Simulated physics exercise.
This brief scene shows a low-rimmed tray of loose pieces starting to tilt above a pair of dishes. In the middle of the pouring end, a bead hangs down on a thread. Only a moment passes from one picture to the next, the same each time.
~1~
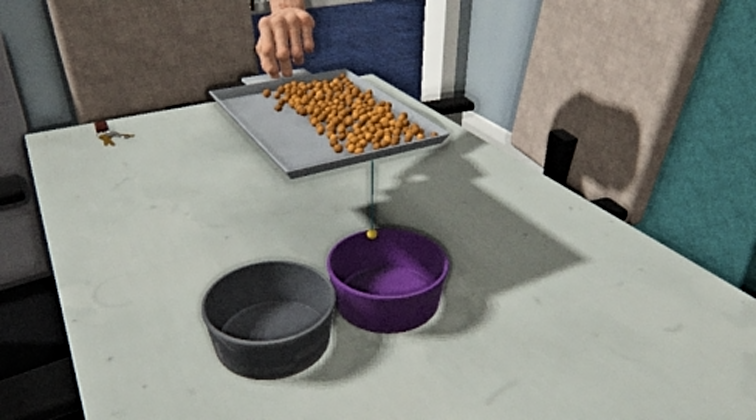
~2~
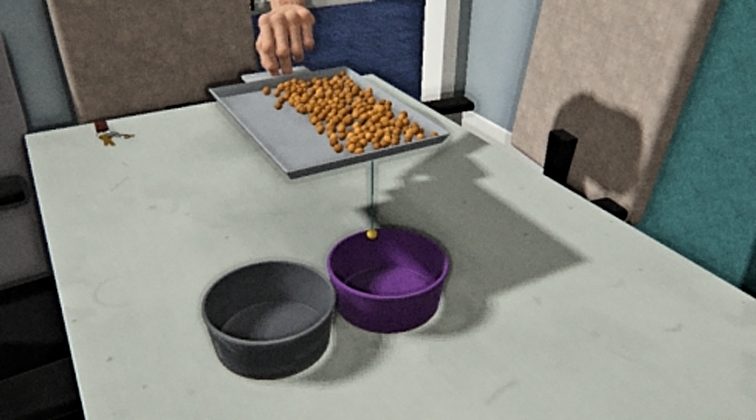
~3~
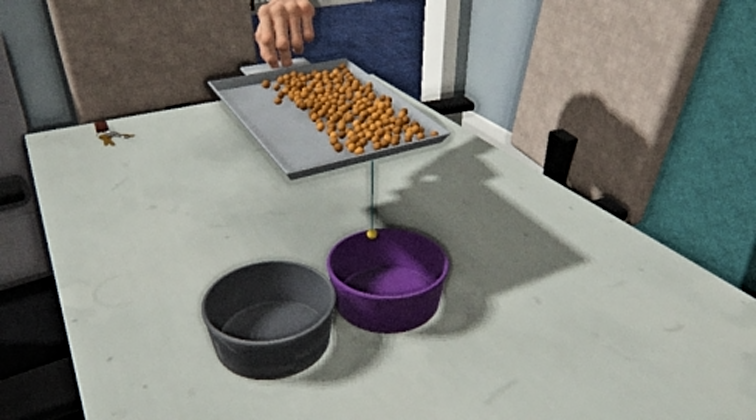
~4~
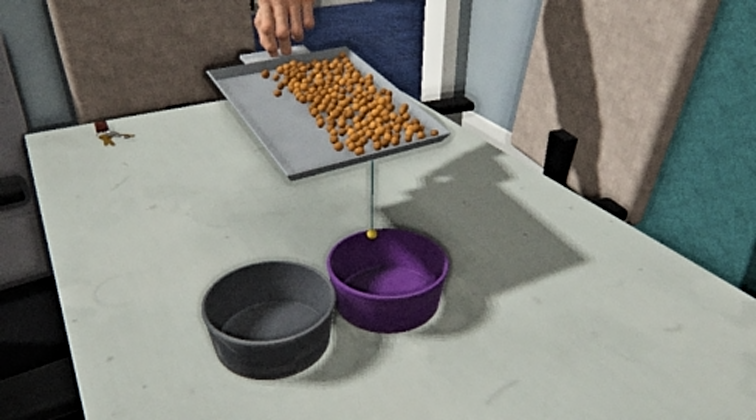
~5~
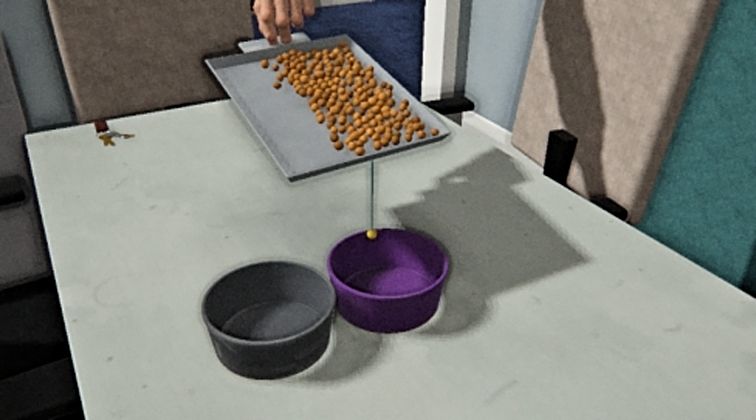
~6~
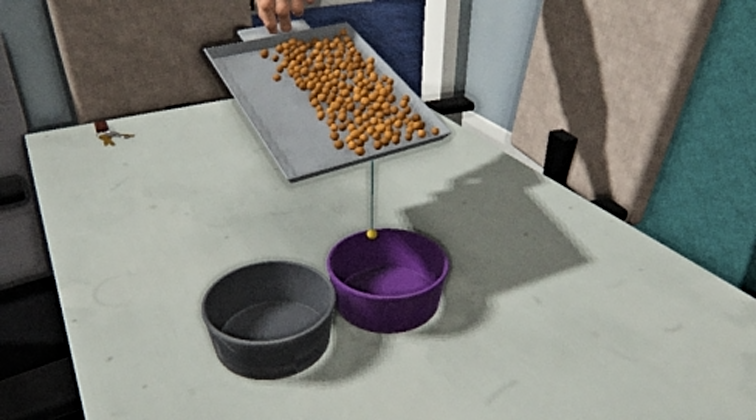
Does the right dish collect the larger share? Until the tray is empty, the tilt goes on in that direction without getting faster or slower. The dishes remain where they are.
More lands right.
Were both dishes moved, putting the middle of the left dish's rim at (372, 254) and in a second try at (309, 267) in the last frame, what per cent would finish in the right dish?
Trial 1 about 0 %, trial 2 about 20 %.
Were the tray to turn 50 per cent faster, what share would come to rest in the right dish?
Roughly 60%.
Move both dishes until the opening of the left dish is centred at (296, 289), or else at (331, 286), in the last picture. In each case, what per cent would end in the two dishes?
It comes to about 100 per cent the first time and about 100 per cent the second.
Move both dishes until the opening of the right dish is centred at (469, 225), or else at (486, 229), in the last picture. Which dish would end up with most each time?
The left-placed dish first, the left-placed dish second.
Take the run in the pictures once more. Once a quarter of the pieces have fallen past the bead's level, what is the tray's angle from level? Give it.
Angle: Close to 75°.
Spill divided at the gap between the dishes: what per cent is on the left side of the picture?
My estimate is some 10 per cent.
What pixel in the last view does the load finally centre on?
(370, 303).
Just after the last frame, tray tipped steeply; the larger part on the tray; just a few in the left dish; just a few in the right dish; about a tenth in the air.
A moment on, tray tipped past a quarter turn; roughly a third in the left dish; roughly two thirds in the right dish; about a tenth outside both; about a tenth in the air.
Further on, tray tipped past a quarter turn; roughly a third in the left dish; roughly two thirds in the right dish; about a tenth outside both; just a few in the air.
When it is over, tray tipped past a quarter turn; roughly a third in the left dish; roughly two thirds in the right dish; about a tenth outside both; just a few in the air.
